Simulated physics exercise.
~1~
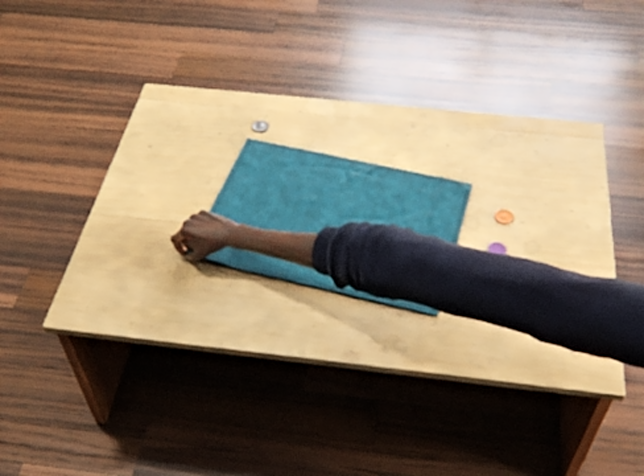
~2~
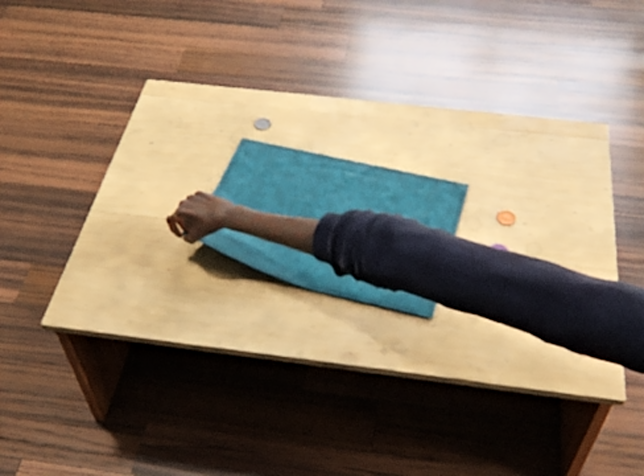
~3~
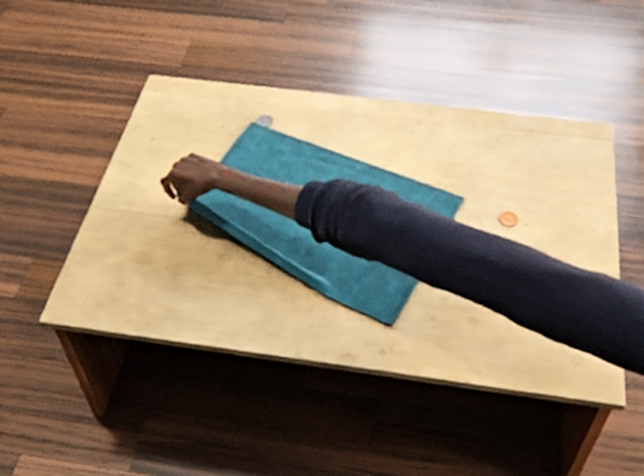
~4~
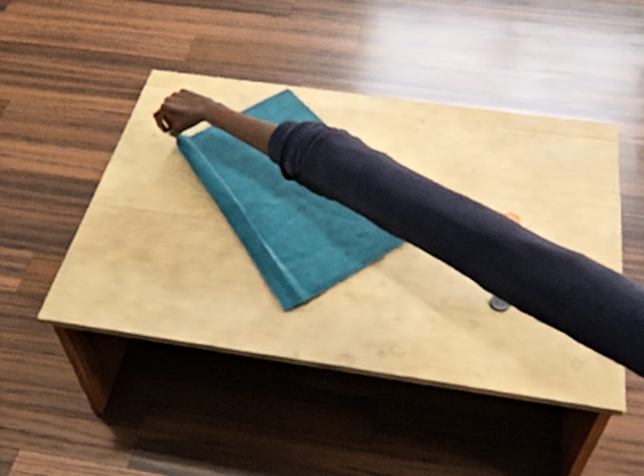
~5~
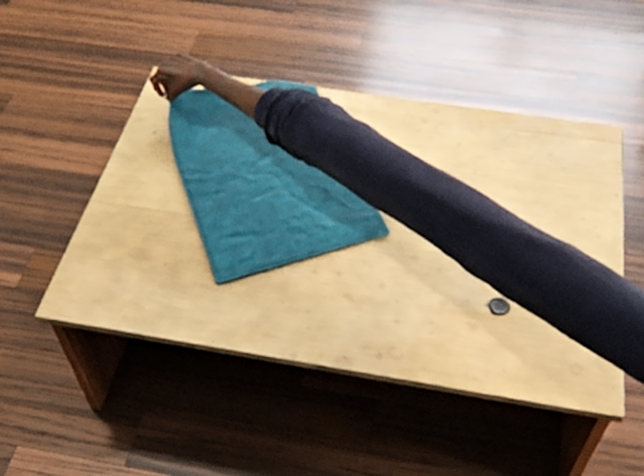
In this clip, a hand pinches the near left corner of a teal hand towel on a wooden desk and draws it toward the far left, making the towel slide and turn until it covers a grey badge, with the hand still at the corner and a black disc in view to the right.
